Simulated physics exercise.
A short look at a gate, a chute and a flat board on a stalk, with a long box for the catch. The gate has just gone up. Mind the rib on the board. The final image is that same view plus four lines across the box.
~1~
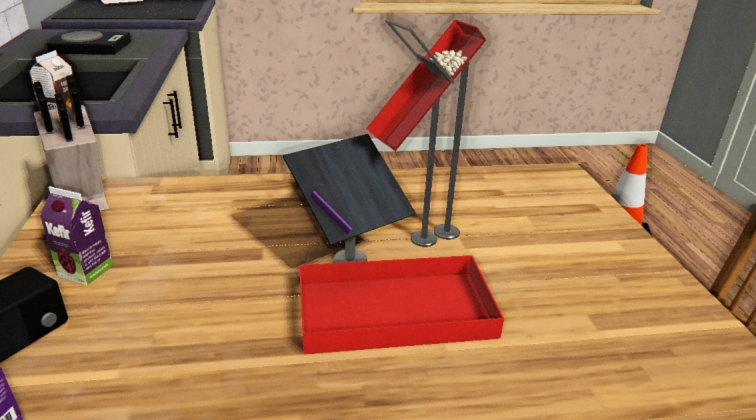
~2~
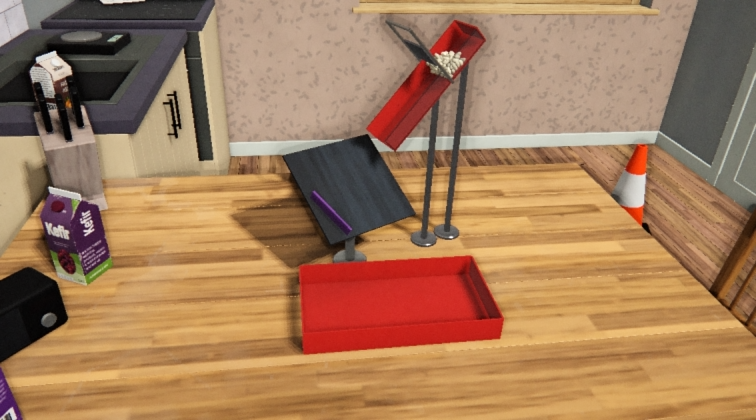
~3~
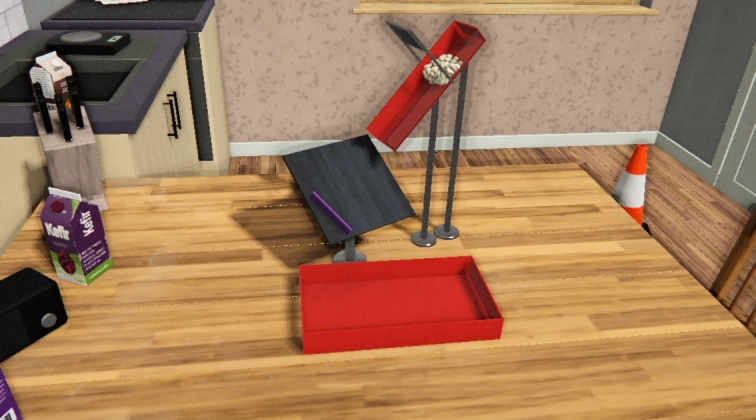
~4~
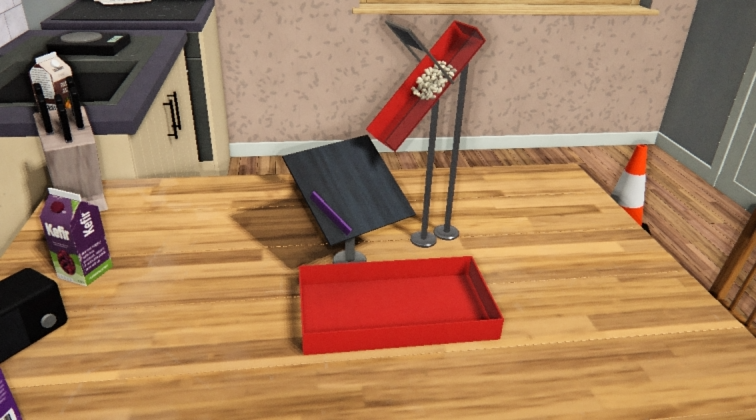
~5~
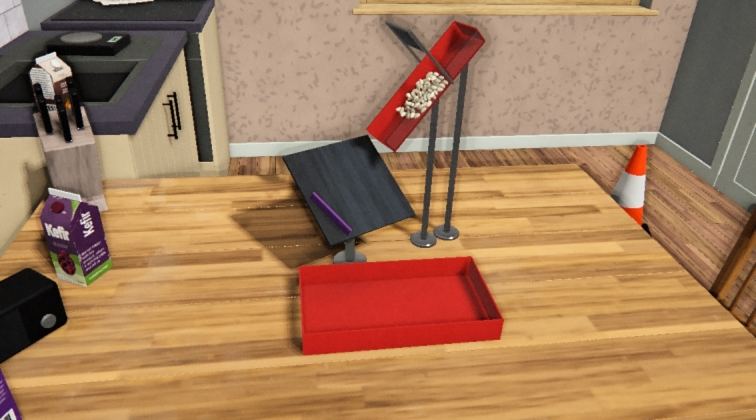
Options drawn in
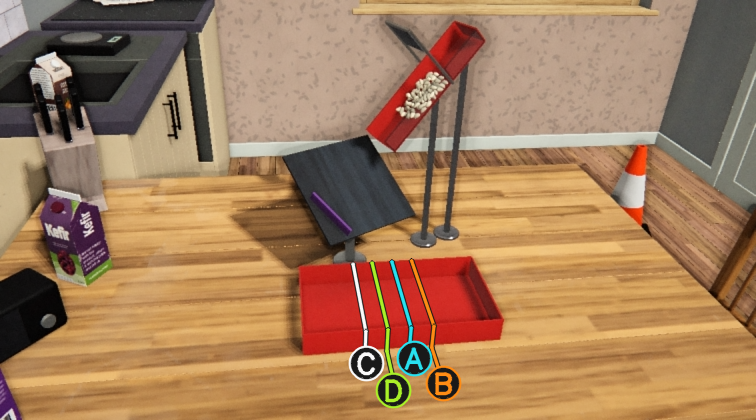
In this clip, a dark gate lifts on a raised red chute, and a cluster of white beans slides down the chute to the left, spreading out above a tilted dark board with a purple rib and an empty red box.
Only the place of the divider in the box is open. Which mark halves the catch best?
Line D.
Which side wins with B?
More lands on the left.
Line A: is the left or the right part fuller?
The left side.
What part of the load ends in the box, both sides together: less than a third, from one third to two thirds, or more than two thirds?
More than two thirds.
On the marked copy, line A crosses the front rim at (410, 326); line B crosses the front rim at (433, 325); line C crosses the front rim at (365, 330); line D crosses the front rim at (387, 328).
If A is chosen, of what is caught, most on the left of the divider, a small part on the right.
If B is chosen, of what is caught, all on the left of the divider, none on the right.
If C is chosen, of what is caught, a stray few on the left of the divider, nearly all on the right.
If D is chosen, of what is caught, about half on the left of the divider, about half on the right.
